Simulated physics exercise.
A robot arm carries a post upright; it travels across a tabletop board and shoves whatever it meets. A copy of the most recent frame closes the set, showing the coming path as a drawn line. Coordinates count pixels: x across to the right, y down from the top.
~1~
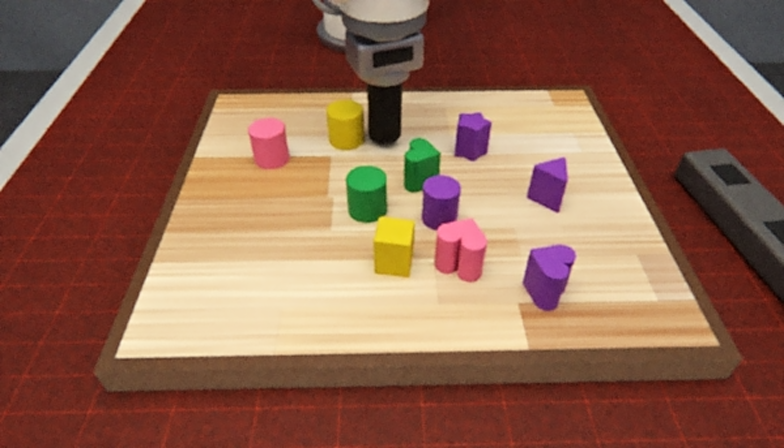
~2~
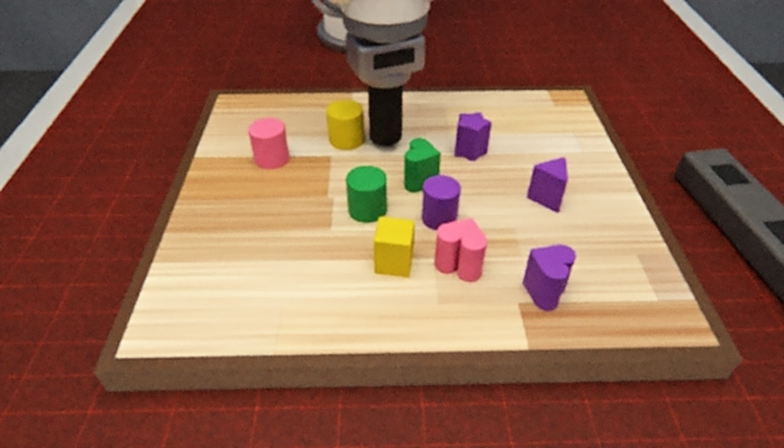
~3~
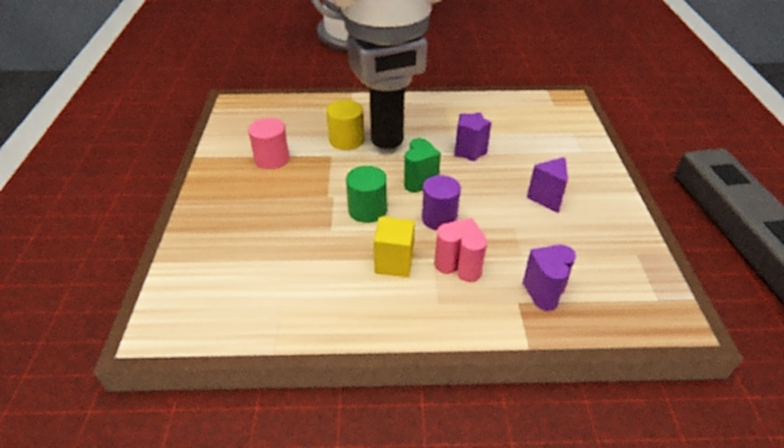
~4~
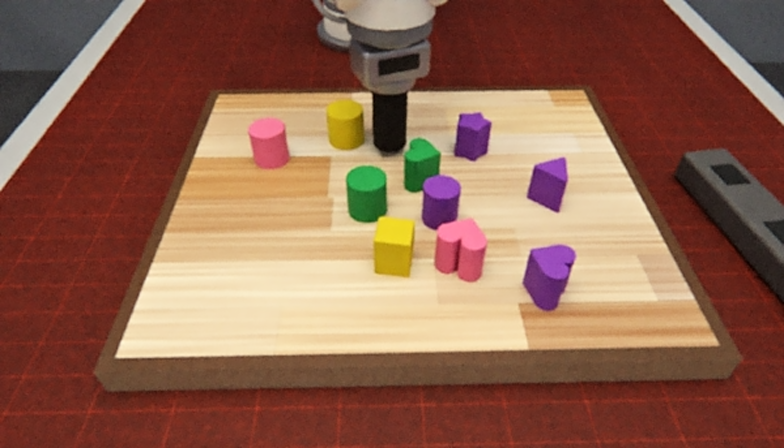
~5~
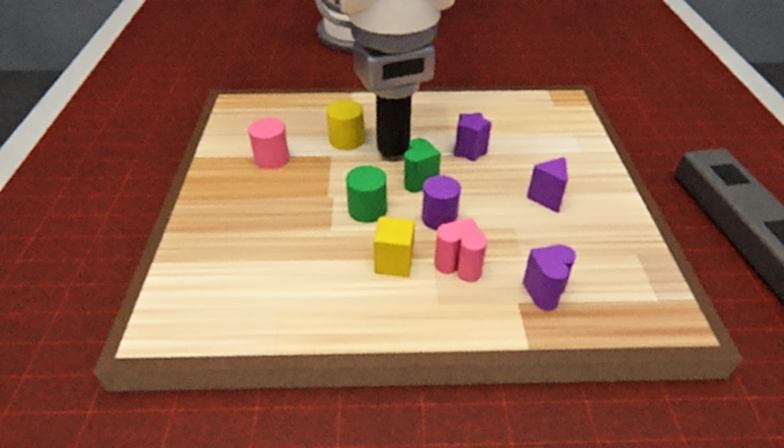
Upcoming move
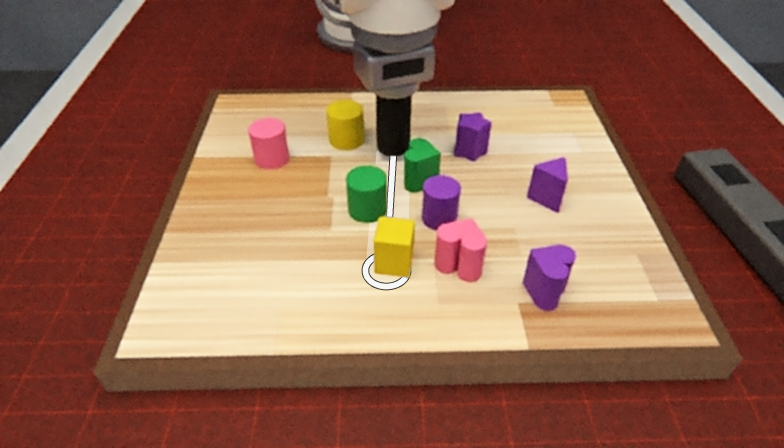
A black post on a grey mechanical arm moves slightly forward and to the right over a wooden board, nearing a green heart block, while the yellow, pink, green and purple blocks around it stay still.
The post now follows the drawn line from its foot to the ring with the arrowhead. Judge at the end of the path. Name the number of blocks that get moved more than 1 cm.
Of all the blocks, two travel more than a centimetre.
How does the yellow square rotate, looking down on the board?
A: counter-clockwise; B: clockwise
Correct choice: A.
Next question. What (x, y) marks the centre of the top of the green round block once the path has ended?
My best guess is (346, 198).
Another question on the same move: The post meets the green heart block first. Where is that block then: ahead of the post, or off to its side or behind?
Looking at the end of the path, the green heart block has slipped free of the post.
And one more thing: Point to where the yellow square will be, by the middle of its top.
Somewhere near (404, 266).
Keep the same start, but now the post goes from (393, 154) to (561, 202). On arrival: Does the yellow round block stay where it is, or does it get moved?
By the end it is where it was.
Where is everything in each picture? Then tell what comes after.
The first frame shows post tip (385, 134); block tops, green round block (366, 177); yellow square (395, 230); green heart block (421, 149); purple round block (442, 186).
The second frame shows post (386, 136); blocks unchanged.
The third frame shows post (387, 139); blocks unchanged.
The fourth frame shows post (390, 143); blocks unchanged.
The fifth frame shows post (393, 147); green round block (366, 177); yellow square (395, 230); green heart block (421, 149); purple round block (442, 186).
Path on the board, from (393, 154) directly to (387, 270).
The first path, step by step. One third of the way, post (391, 180); green heart block (424, 152), turned 15° anticlockwise.
Two thirds of the way, post (389, 218); green round block (347, 197); green heart block (424, 152), turned 15° anticlockwise.
At the end, post (386, 263); green round block (346, 198); yellow square (404, 266), turned 40° anticlockwise; green heart block (424, 152), turned 15° anticlockwise; purple round block in place.
